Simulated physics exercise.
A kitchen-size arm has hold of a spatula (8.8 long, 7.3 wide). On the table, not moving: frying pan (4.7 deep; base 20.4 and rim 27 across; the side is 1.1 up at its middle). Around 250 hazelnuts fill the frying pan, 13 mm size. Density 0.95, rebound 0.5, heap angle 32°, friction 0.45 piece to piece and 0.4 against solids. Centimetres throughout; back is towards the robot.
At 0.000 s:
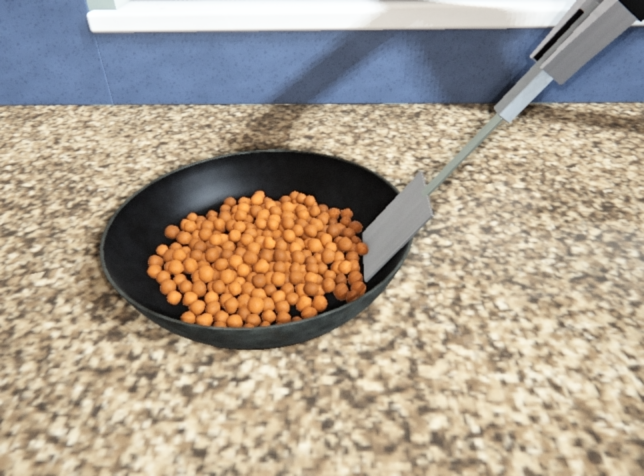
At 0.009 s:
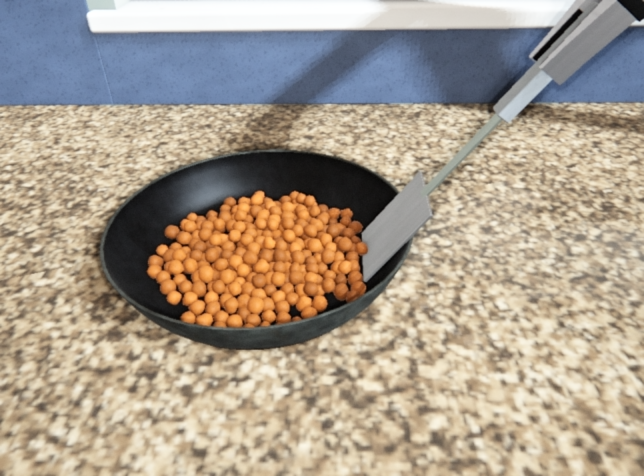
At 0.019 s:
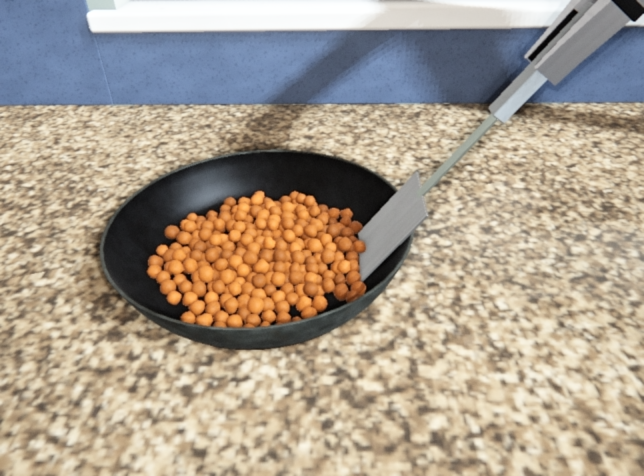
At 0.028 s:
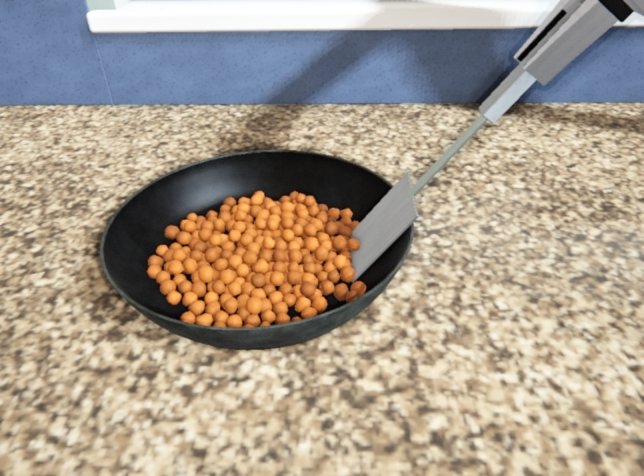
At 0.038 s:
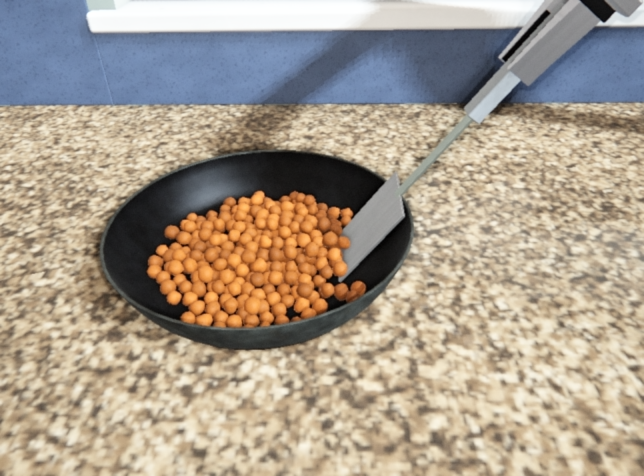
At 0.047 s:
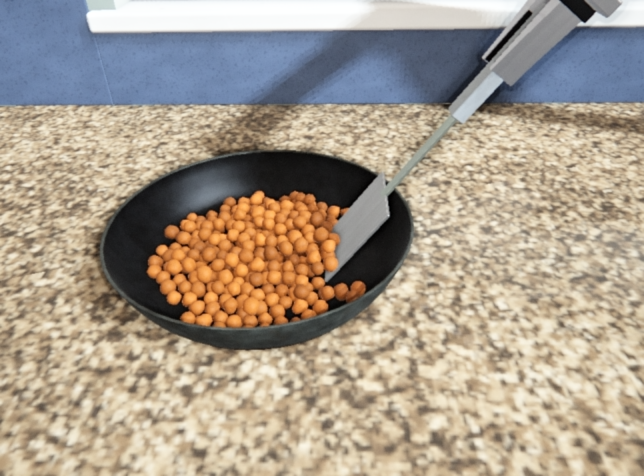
A spatula gripped by a robotic arm rests at the right side of a black frying pan full of hazelnuts, then slides a short way left into the pile, nudging a few nuts while the pan stays still.
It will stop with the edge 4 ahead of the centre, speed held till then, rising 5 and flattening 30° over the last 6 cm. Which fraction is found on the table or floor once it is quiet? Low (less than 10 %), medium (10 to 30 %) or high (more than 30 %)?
Share on the table or floor: Medium (10 to 30 %).
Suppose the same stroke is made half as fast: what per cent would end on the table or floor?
In that case some 0 per cent.
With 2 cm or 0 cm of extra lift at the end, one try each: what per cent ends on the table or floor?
About 0 and 0 per cent.
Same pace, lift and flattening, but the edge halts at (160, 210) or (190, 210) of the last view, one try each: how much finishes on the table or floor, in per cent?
Some 20 and 15 per cent.
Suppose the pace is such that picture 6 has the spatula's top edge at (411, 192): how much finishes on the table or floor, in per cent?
About 0 per cent.
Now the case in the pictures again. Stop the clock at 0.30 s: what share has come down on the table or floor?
Roughly 10 per cent.
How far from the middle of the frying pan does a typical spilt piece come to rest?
About 76 cm.
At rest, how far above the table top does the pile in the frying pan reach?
About 3.5 cm.
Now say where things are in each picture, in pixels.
In the first picture, the spatula top edge at (427, 192), sloping 54°; upper third of the load around (267, 244), from x 155 to 360, top at y 195; 250 in the frying pan.
In the second picture, the spatula top edge at (426, 192), sloping 54°; upper third of the load around (267, 244), from x 155 to 360, top at y 195.
In the third picture, the spatula top edge at (422, 192), sloping 54°; upper third of the load around (267, 244), from x 155 to 360, top at y 195.
In the fourth picture, the spatula top edge at (413, 192), sloping 54°; upper third of the load around (267, 244), from x 155 to 360, top at y 195.
In the fifth picture, the spatula top edge at (400, 192), sloping 54°; upper third of the load around (273, 243), from x 155 to 360, top at y 195.
In the sixth picture, the spatula top edge at (386, 192), sloping 54°; upper third of the load around (273, 241), from x 155 to 360, top at y 195; 250 in the frying pan.
After 0.07 s, sloping 53°, highest piece 5 above the table; 250 in the frying pan.
After 0.09 s, sloping 44°, highest piece 7 above the table; 250 in the frying pan.
After 0.30 s, sloping 24°, highest piece 8 above the table; 217 in the frying pan, 25 on the table or floor, 8 on the blade or in flight.
After 1.35 s, sloping 24°, highest piece 3 above the table; 217 in the frying pan, 33 on the table or floor.
In the end, 217 in the frying pan, 33 on the table or floor. That is 13 % on the table or floor.
